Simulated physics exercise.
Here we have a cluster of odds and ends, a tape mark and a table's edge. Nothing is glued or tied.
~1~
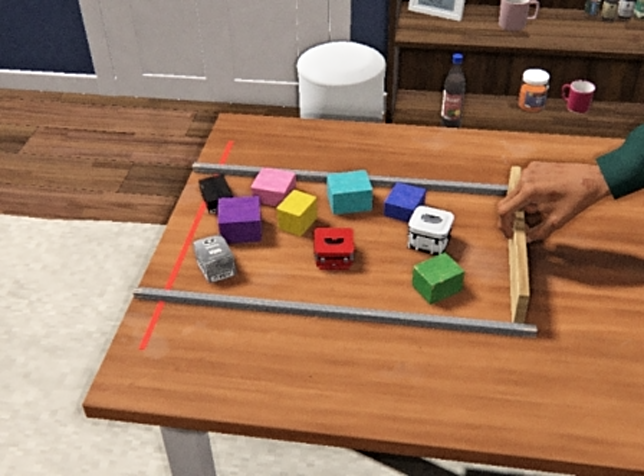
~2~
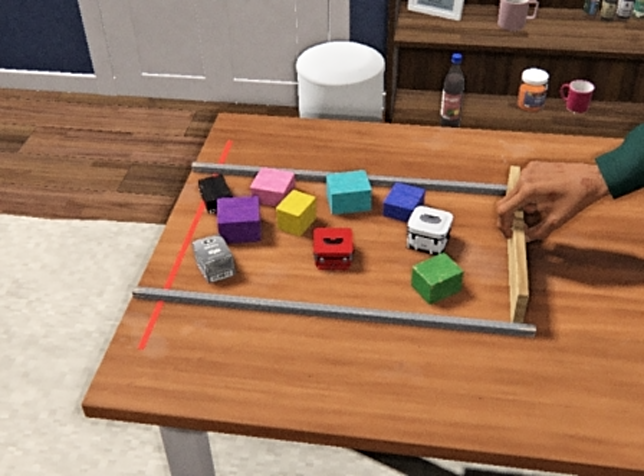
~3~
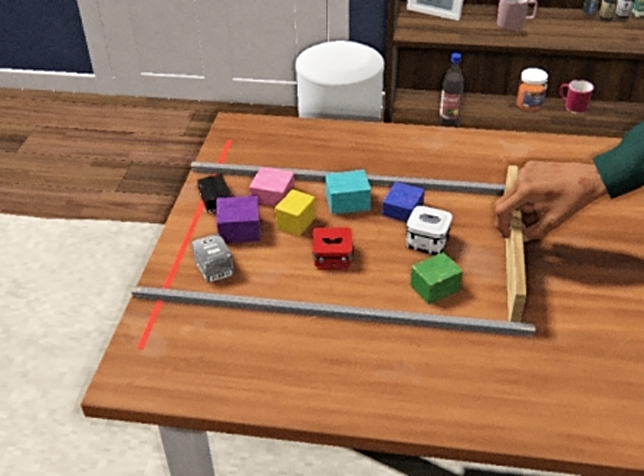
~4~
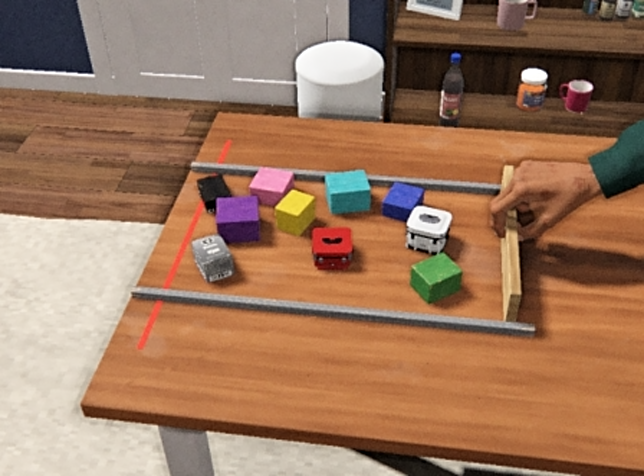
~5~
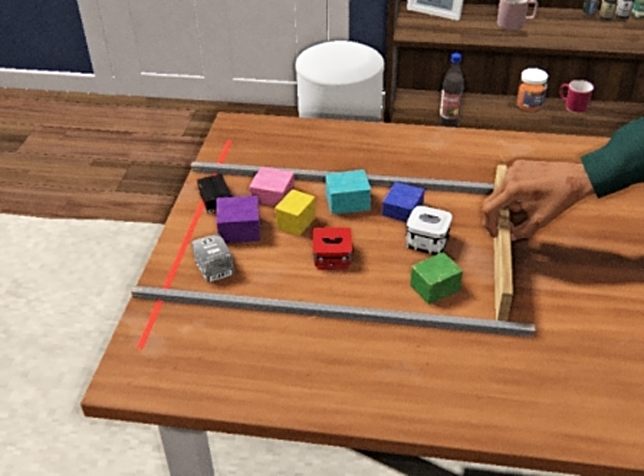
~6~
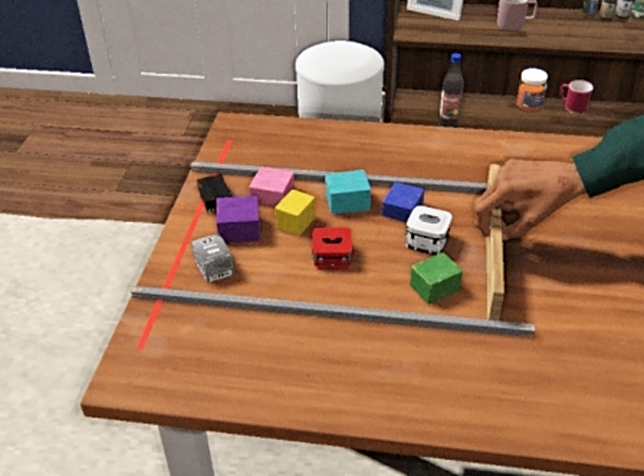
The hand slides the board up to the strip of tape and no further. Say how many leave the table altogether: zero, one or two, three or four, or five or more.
The number that fall off is five or more.
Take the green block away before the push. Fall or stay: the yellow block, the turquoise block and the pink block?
The yellow block falls; the turquoise block is lost; the pink block comes down.
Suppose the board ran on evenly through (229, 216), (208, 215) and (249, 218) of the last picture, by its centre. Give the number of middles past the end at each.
Place by place, 3, 6 and 2.
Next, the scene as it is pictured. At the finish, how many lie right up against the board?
In contact: 3.
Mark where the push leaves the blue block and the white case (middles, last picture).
The blue block stops around (190, 188); the white case around (175, 211).
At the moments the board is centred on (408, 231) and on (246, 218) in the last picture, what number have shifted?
First 3, then 10.
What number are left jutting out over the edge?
That would be 3.
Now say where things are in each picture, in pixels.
Black box (216, 194); grey box (215, 258); purple block (240, 220); board (517, 241); tape (193, 230), in the first picture.
Grey box (214, 258); pink block (273, 187), in the second picture.
Purple block (239, 219); board (514, 240), in the third picture.
Black box (215, 193); white case (429, 230), in the fourth picture.
Grey box (213, 258); green block (436, 278), in the fifth picture.
Black box (215, 193); grey box (213, 258); purple block (239, 219); board (494, 238); tape (191, 229), in the sixth picture.
Early on, none off yet; black box at rest near (215, 193); grey box at rest near (213, 258); purple block at rest near (239, 219).
A while later, none off yet; black box travelled a little near (202, 194); grey box at rest near (213, 258); purple block moving near (230, 219).
Further along, one off so far; black box down on the floor near (167, 441); grey box travelled about its own width near (159, 268); purple block travelled well along near (166, 220).
Finally, the number that fall off is five or more; lost, turquoise block, red case, yellow block, pink block, purple block, grey box and black box.
